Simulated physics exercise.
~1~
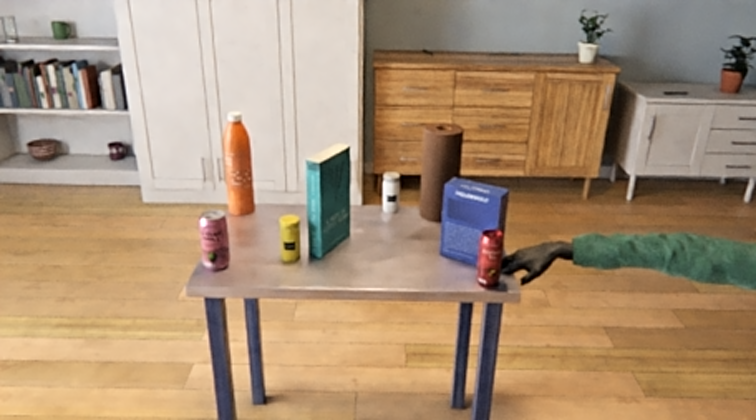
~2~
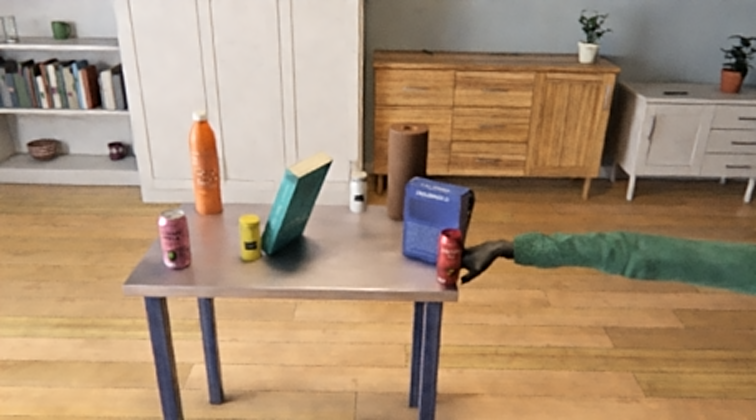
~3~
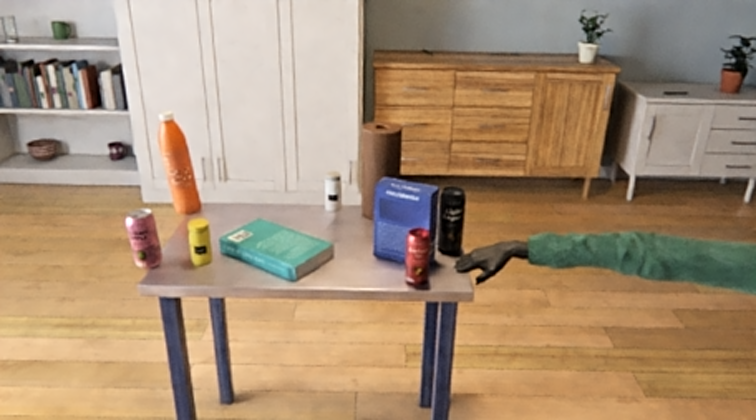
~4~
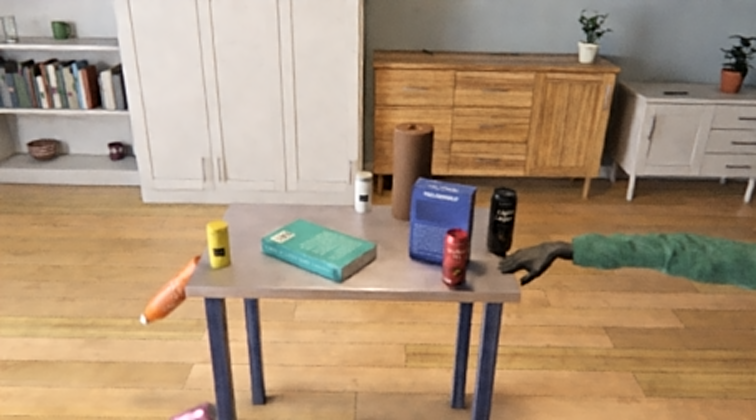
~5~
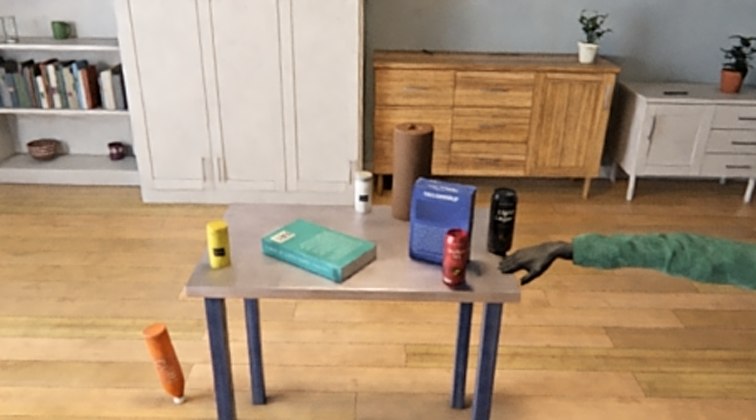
To begin with, a dark hand in a green sleeve reaches in at the right edge of a small table holding cans, an orange bottle, shakers, a brown roll, a blue packet and an upright turquoise book. The table slides left, and the book tips over sideways. As it goes further left, the book lies flat and a black can shows beside the packet. The table then shifts back right, while the pink can and orange bottle drop off the left side. Finally, the bottle is upside down near the floor, the pink can is out of sight, and the other items remain standing around the fallen book.
